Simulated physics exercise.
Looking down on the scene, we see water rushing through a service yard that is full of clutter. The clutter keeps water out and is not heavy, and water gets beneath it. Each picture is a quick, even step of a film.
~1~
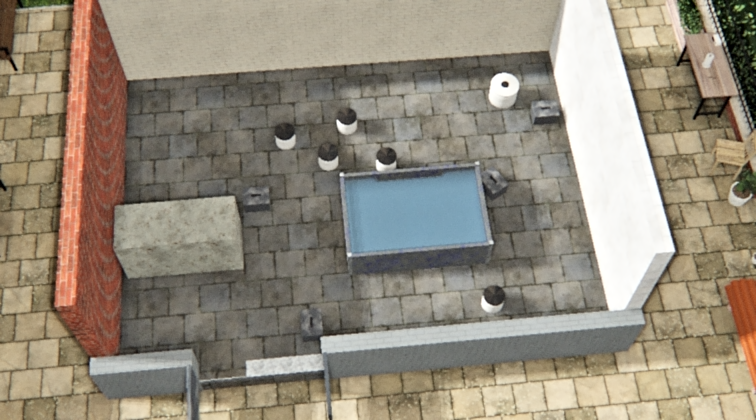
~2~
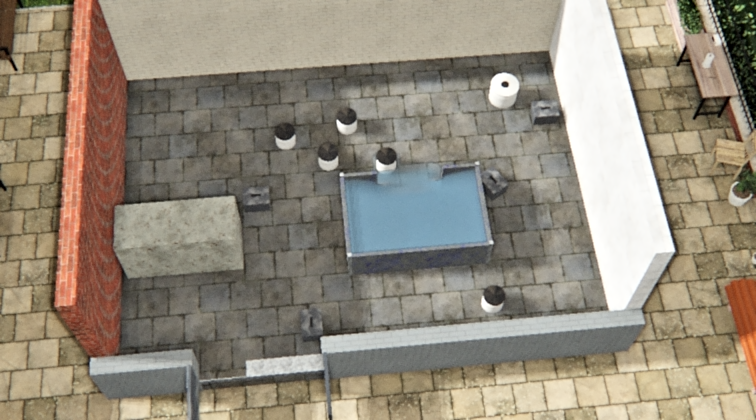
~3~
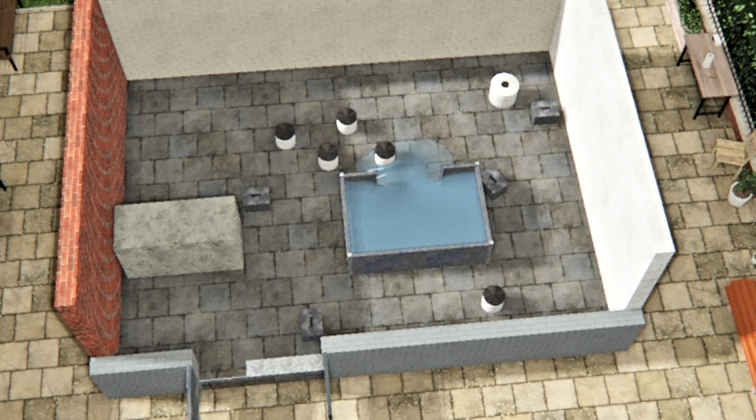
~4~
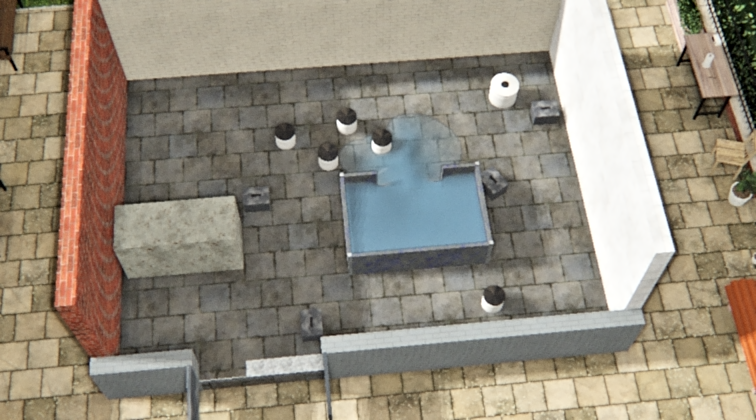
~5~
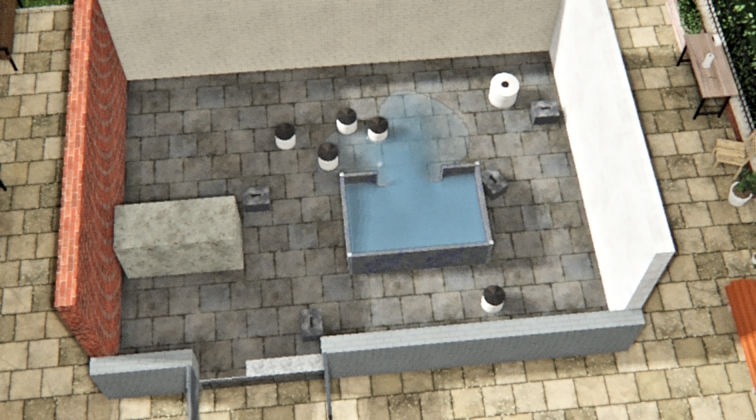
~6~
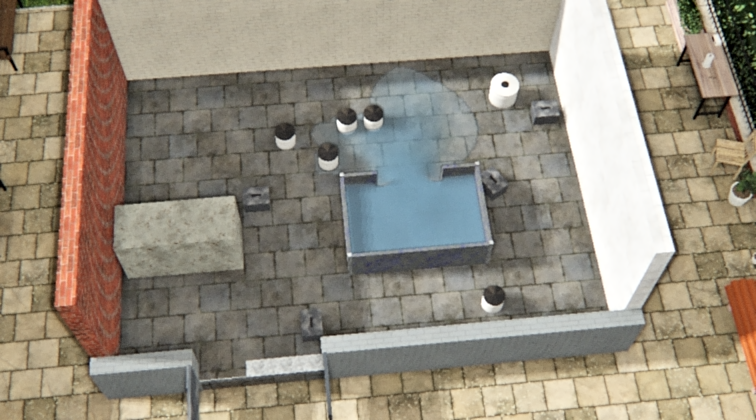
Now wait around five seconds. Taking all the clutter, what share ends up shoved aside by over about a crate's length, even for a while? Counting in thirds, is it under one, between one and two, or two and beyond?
Portion: One third through two thirds.
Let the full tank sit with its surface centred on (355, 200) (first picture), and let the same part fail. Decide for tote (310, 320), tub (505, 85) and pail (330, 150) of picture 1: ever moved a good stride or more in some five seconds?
The three, one by one: Short of that, past that mark and past that mark.
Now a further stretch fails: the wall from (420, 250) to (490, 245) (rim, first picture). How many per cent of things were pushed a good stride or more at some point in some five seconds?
Roughly 40 per cent.
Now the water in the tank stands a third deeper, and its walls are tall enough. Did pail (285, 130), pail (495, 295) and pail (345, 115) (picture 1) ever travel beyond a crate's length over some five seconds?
As asked: Fell short, fell short, went the distance.
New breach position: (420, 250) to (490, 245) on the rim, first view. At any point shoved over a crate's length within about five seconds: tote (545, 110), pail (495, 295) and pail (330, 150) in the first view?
One after the other: Pushed that far, moved that far, less than that.
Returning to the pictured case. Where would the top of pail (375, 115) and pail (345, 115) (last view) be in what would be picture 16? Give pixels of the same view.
The first top is near (303, 69) and the second near (296, 85).
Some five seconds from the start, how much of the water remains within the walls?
Estimate: Near 100 in a hundred.
A moment on, 1 of 10 are well off their spots; 0 afloat.
Next, 2 of 10 are well off their spots; 1 afloat.
Later, 4 of 10 are well off their spots; 1 afloat.
In the end, 4 of 10 are well off their spots, and 4 have been at some point; 0 afloat.
